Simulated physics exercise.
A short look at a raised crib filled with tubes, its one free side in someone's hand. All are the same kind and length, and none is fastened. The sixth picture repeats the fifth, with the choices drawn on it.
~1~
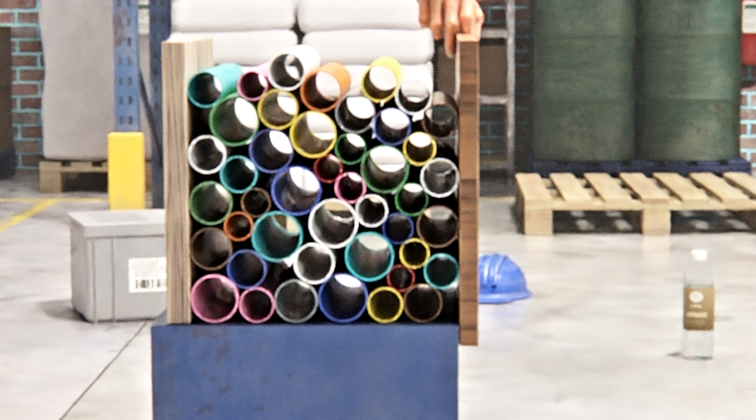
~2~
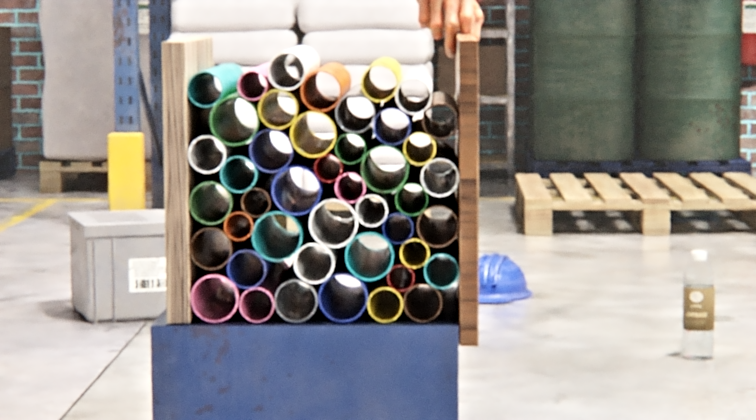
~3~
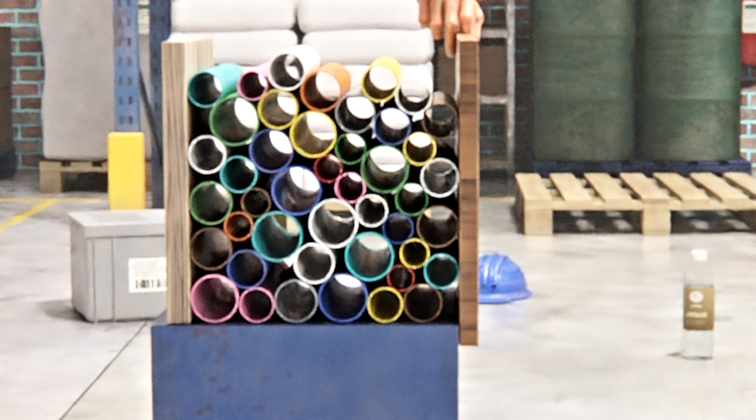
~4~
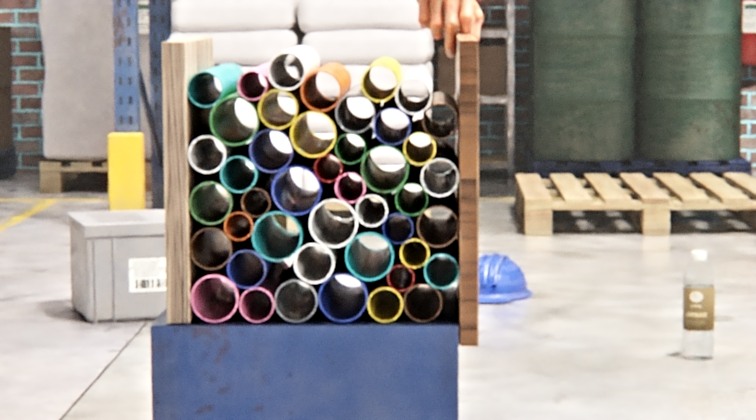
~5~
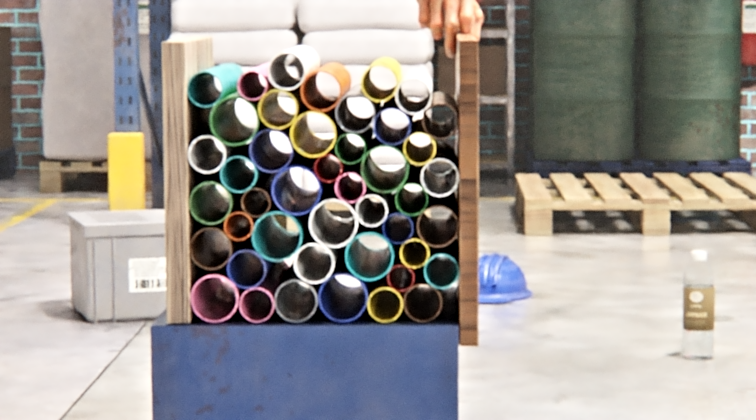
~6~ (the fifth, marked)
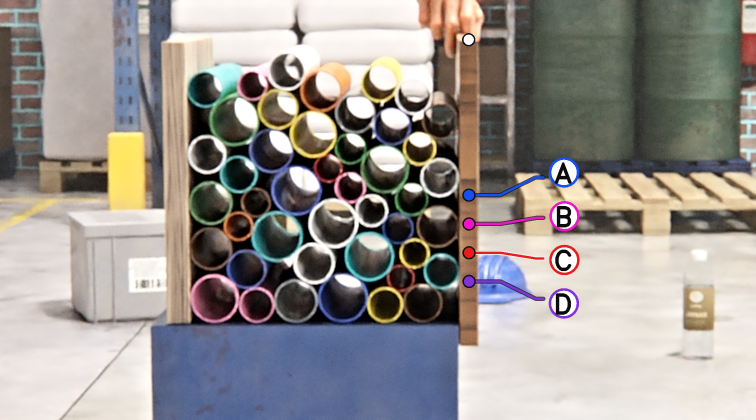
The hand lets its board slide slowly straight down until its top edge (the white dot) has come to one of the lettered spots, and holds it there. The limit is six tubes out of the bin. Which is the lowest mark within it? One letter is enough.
Down to A.
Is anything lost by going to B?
Yes.
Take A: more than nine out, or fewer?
Fewer than nine.
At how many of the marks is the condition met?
The number is one.
On the marked copy, A at (469, 195); B at (469, 224); C at (469, 253); D at (469, 281); the white dot at (468, 40).
Taking A. A third of the way, top of the board (459, 110).
Two thirds of the way, top of the board (459, 190).
When it is over, top of the board (459, 194), four out over the board.
As for the rest, B more than six out over the board; C more than six out over the board; D more than six out over the board.
